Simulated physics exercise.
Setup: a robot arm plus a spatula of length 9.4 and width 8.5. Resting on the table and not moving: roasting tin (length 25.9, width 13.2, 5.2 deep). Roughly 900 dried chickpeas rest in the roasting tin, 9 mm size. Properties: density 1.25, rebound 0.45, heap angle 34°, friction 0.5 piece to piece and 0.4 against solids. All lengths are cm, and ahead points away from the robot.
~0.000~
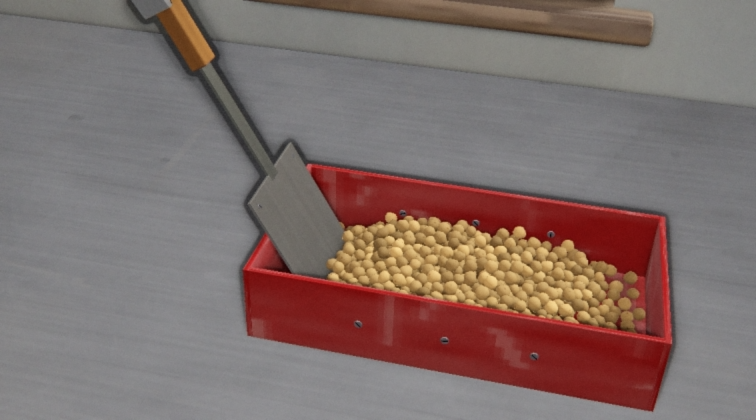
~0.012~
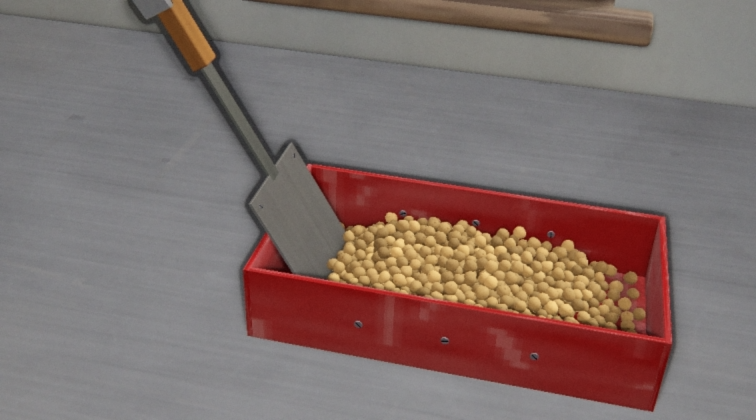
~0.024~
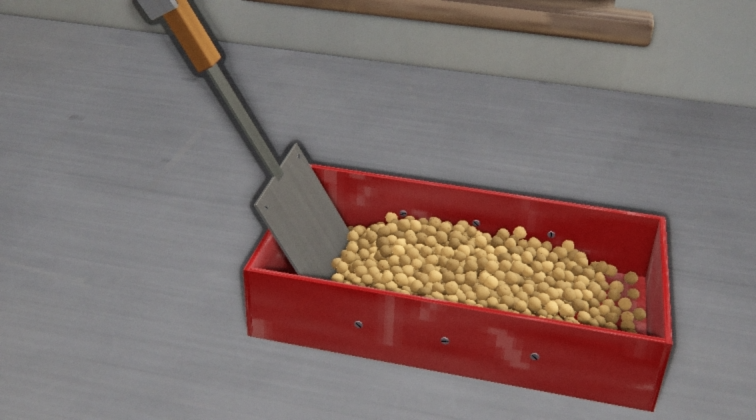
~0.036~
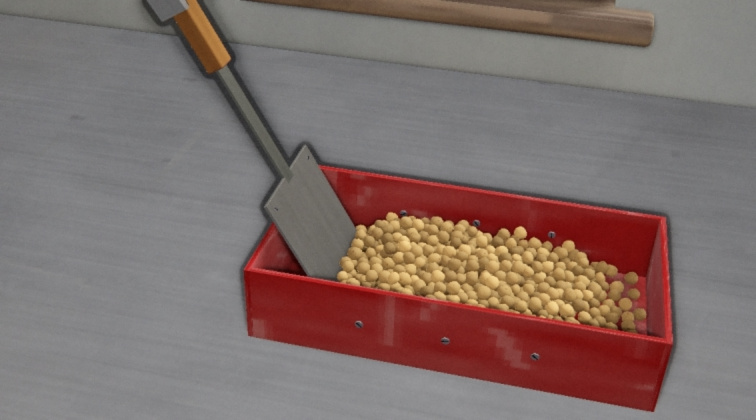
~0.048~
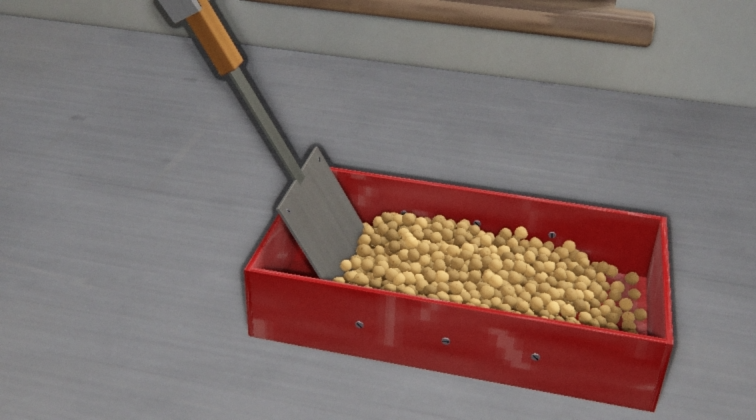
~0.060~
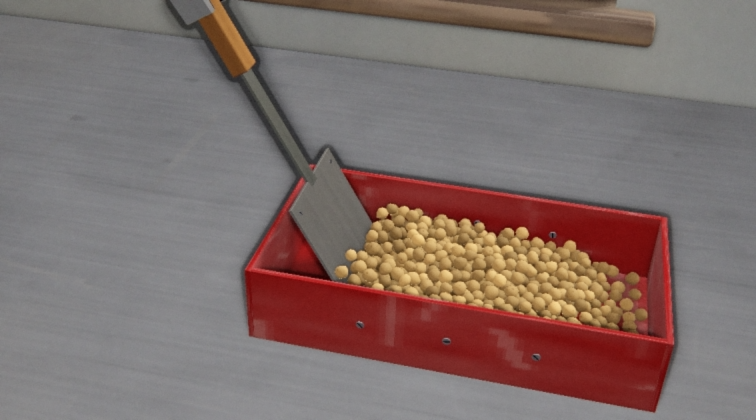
A spatula slides a short way right inside the red tin, pushing into the chickpeas.
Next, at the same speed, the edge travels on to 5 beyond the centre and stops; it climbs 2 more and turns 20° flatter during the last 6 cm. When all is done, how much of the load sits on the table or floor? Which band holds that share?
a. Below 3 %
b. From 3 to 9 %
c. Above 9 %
a.
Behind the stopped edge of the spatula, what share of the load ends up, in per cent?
I'd say close to 30 in a hundred.
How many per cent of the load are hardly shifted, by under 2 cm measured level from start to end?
20 %.
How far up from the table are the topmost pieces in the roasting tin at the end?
Near 5.5 centimetres high.
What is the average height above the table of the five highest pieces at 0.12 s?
Somewhere near 6 cm, I'd say.
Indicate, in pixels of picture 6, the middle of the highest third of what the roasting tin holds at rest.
Look near (592, 284).
By 0.12 s, sloping 60°, highest piece 8 above the table; 900 in the roasting tin.
By 0.18 s, sloping 51°, highest piece 8 above the table; 900 in the roasting tin.
By 0.41 s, sloping 40°, highest piece 5 above the table; 899 in the roasting tin, 1 on the table or floor.
By 1.46 s, sloping 40°, highest piece 5 above the table; 899 in the roasting tin, 1 on the table or floor.
Final count, 899 in the roasting tin, 1 on the table or floor. That is 0 % on the table or floor.
